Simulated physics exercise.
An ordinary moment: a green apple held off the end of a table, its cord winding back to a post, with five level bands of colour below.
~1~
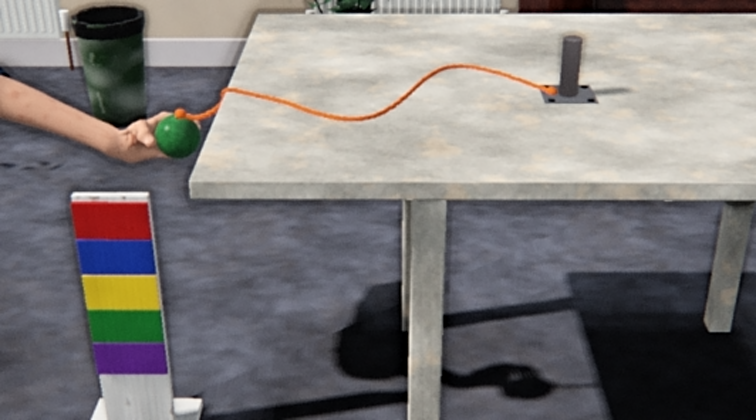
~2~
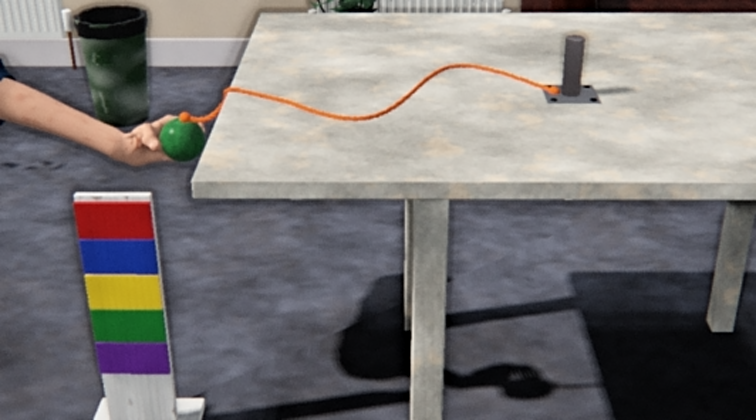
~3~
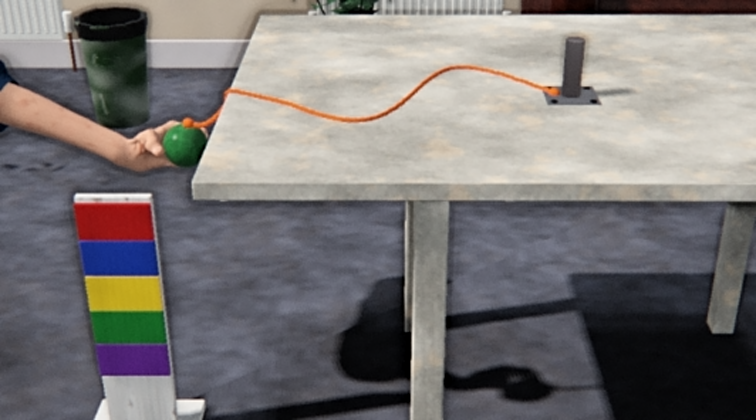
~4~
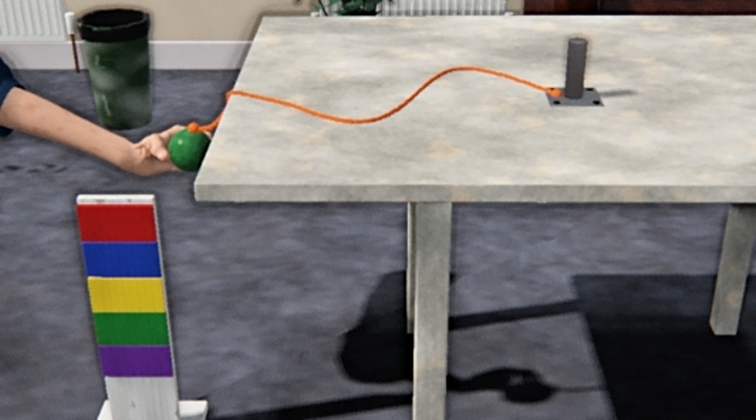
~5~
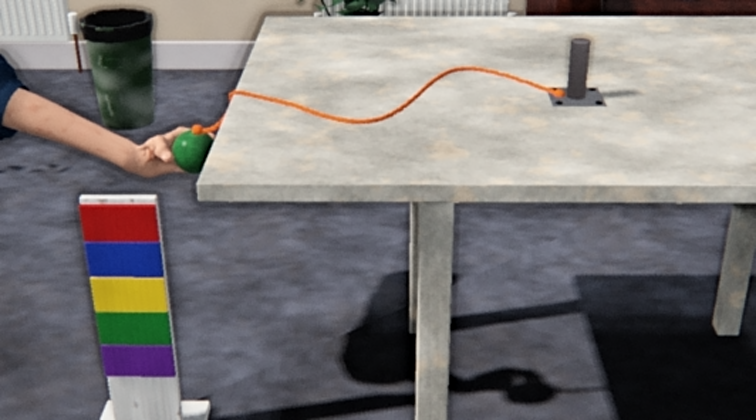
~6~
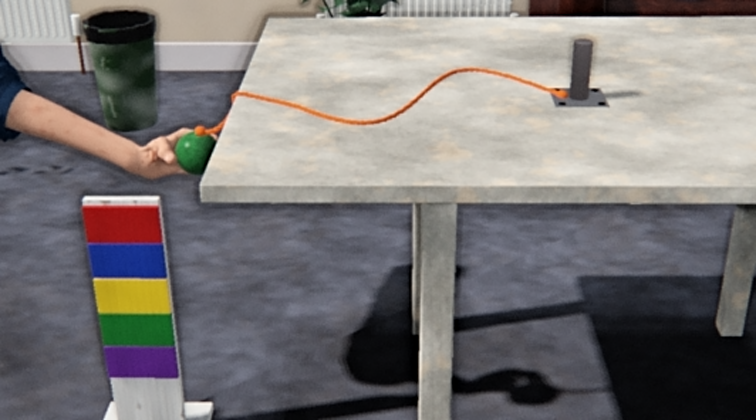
A green ball, held in a hand at the left end of a stone-topped table, shifts slightly down and to the right, closer to the table's edge. The orange cord winding from it across the tabletop to a short dark post keeps its curves, while the five-coloured striped board below stays upright.
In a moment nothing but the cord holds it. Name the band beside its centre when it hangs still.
Its centre hangs level with the yellow band.
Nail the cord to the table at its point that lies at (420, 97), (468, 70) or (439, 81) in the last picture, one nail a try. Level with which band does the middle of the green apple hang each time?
It would be red; blue; blue.
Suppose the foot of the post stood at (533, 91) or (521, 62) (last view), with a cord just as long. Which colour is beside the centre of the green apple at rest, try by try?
Taking them in turn: Green; green.
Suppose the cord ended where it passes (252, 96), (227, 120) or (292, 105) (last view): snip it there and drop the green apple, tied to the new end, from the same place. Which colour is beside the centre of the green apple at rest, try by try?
In that order: Red; blue; no band.
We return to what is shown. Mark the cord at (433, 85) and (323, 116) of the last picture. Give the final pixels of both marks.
The first at (375, 91), the second at (241, 124).
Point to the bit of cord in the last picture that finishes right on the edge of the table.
That spot is around (355, 123).
Soon after, apple near (222, 289); level with yellow.
Then, apple near (281, 283); level with yellow.
Further on, apple near (251, 292); level with yellow.
At rest, apple near (246, 286); level with yellow. Its middle rests at the yellow band.
